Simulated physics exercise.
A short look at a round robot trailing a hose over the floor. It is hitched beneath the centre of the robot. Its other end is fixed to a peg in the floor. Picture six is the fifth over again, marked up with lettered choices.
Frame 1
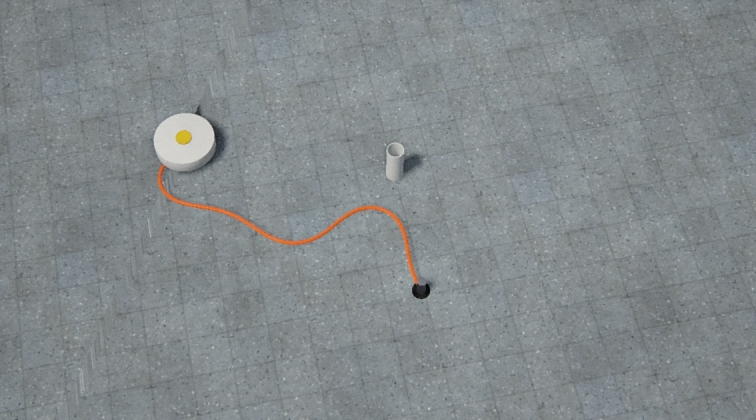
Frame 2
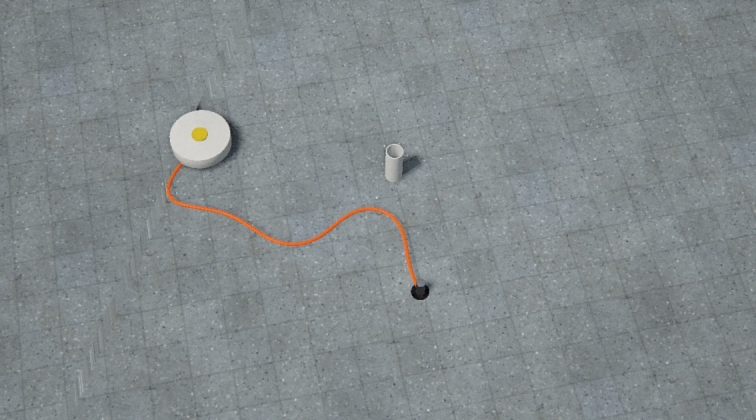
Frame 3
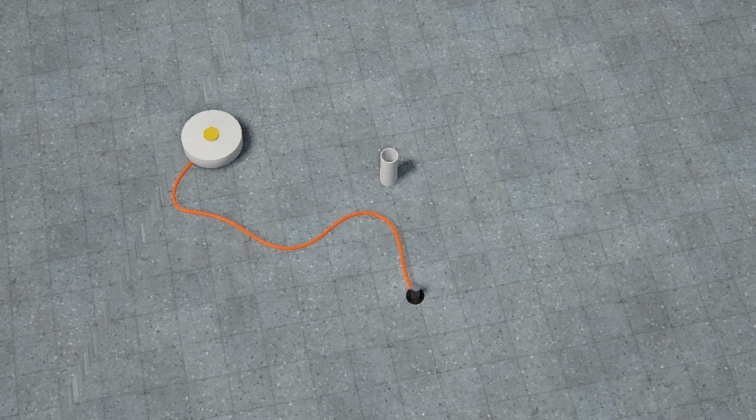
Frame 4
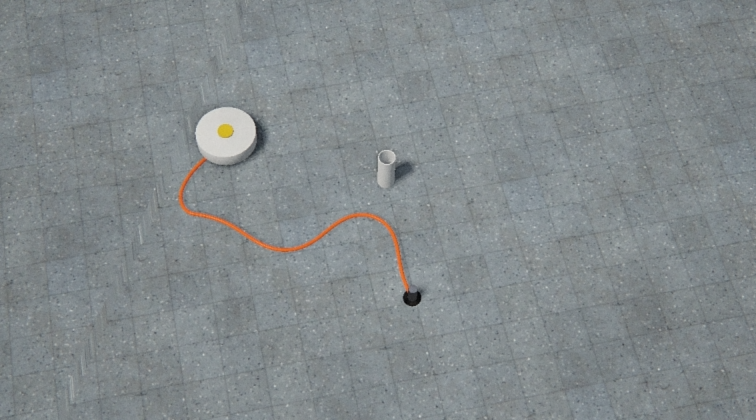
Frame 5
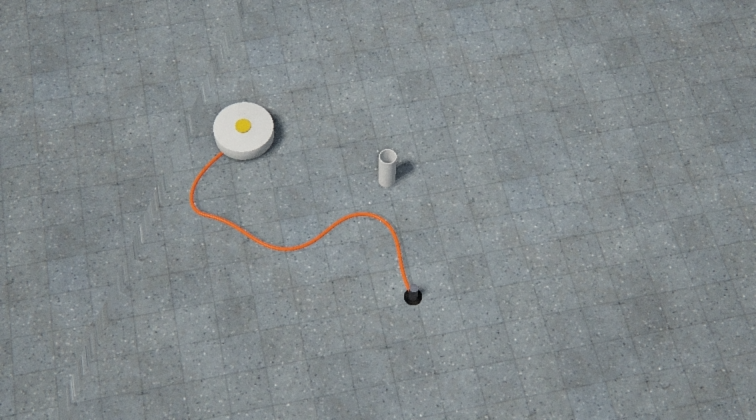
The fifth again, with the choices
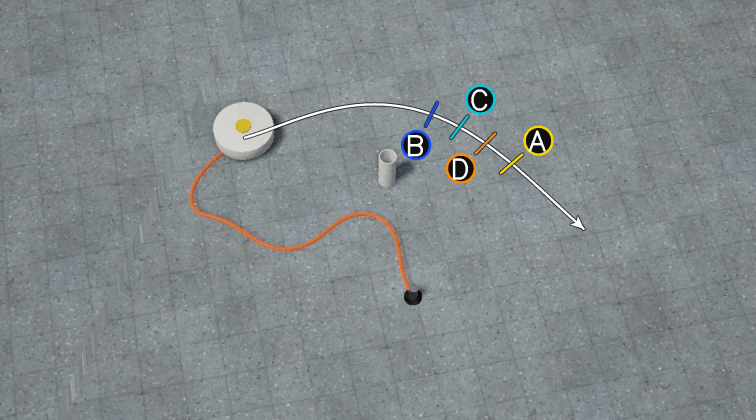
A round white robot with a yellow centre sits at the upper left of a grey tiled floor, seen from high above at an angle. An orange hose winds from beneath it in loose curves to a small black peg below and right of the middle, with a white post standing above the peg. The robot glides right and slightly upward, drawing the nearby hose along, while the view shifts slightly.
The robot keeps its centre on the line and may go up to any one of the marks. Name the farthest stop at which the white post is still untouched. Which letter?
All is well up to A.
On the marked copy, A at (512, 164); B at (431, 114); C at (460, 127); D at (485, 143); the route from (245, 138) via (431, 114) to (584, 229).
Following A. Soon after the start, robot (341, 101), middle of the hose (285, 249).
Later, robot (441, 112), middle of the hose (296, 223).
In the end, robot (513, 158), middle of the hose (323, 203); nothing has been touched.
As for the rest, B is safe but short; C is safe but short; D is safe but short.
